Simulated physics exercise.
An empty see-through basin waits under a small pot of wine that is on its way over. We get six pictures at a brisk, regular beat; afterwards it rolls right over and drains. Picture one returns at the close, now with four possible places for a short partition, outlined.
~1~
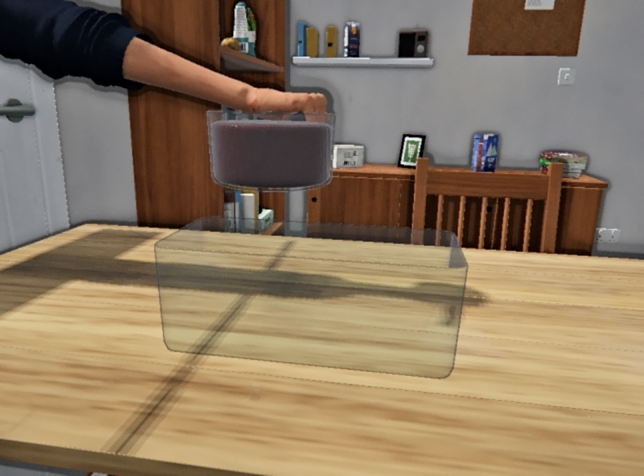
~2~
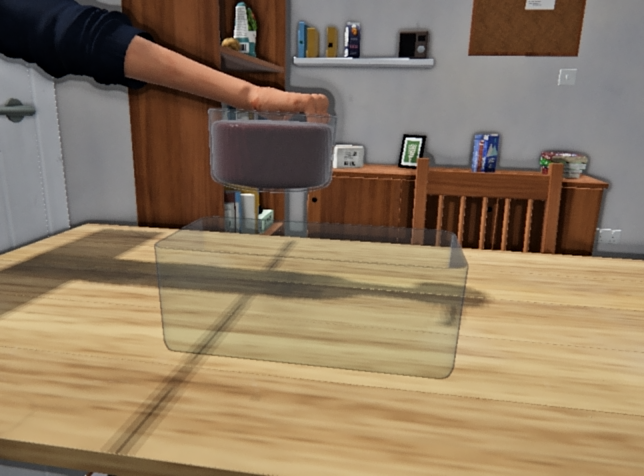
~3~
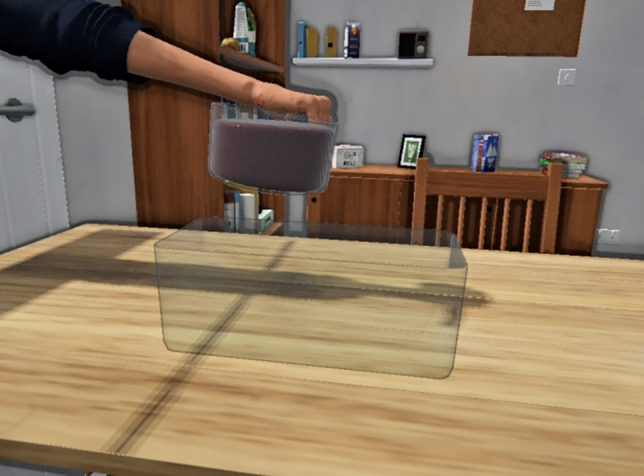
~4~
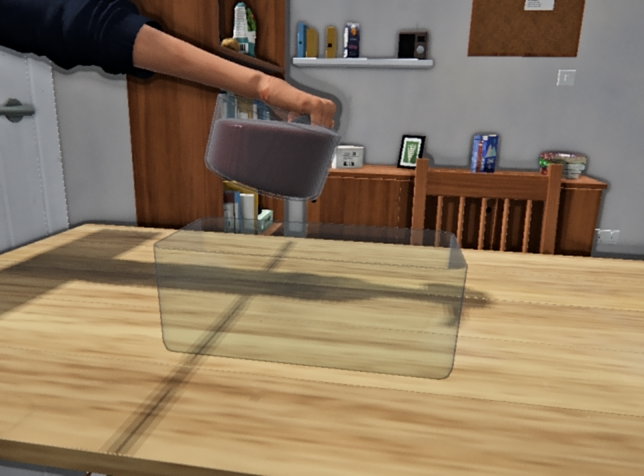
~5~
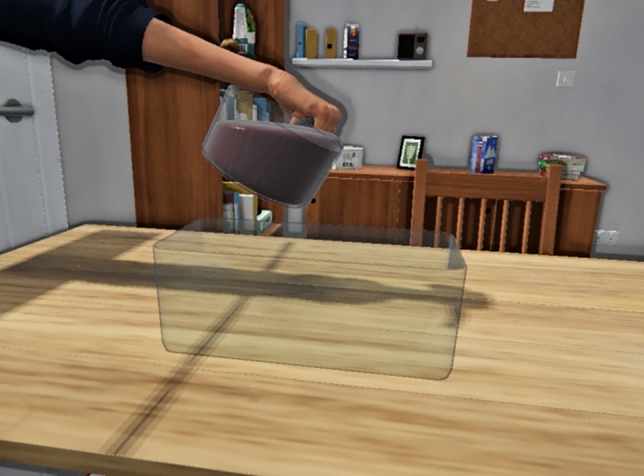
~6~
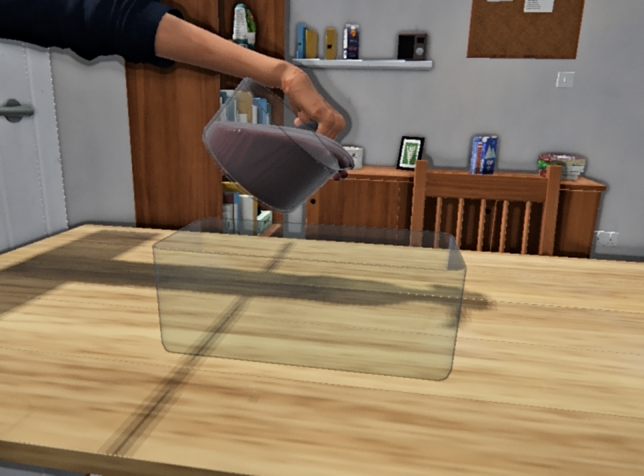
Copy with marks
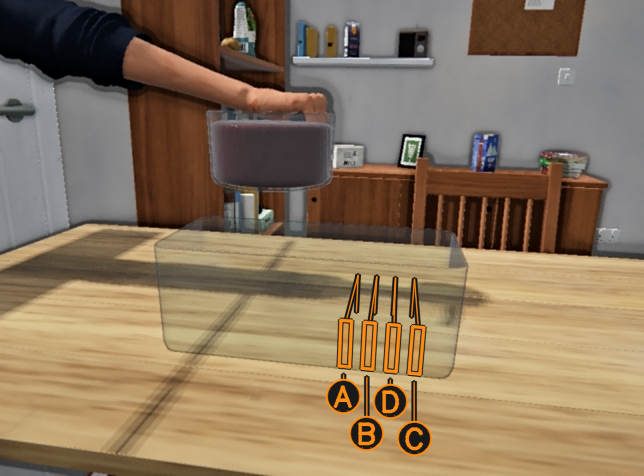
A hand holds a small pot of wine above a clear basin and tilts it rightward.
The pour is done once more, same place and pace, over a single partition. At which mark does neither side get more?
I would pick place A.
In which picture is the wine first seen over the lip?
Picture 5.
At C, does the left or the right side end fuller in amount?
The left one.
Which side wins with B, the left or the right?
The left side.
In orange, A at (343, 374); B at (366, 377); C at (414, 382); D at (390, 379).
If A is chosen, about 50 % ends left of the wall and 47 % right of it; 3 % is lost outside.
If B is chosen, about 71 % ends left of the wall and 25 % right of it; 4 % is lost outside.
If C is chosen, about 85 % ends left of the wall and 11 % right of it; 5 % is lost outside.
If D is chosen, about 83 % ends left of the wall and 11 % right of it; 6 % is lost outside.
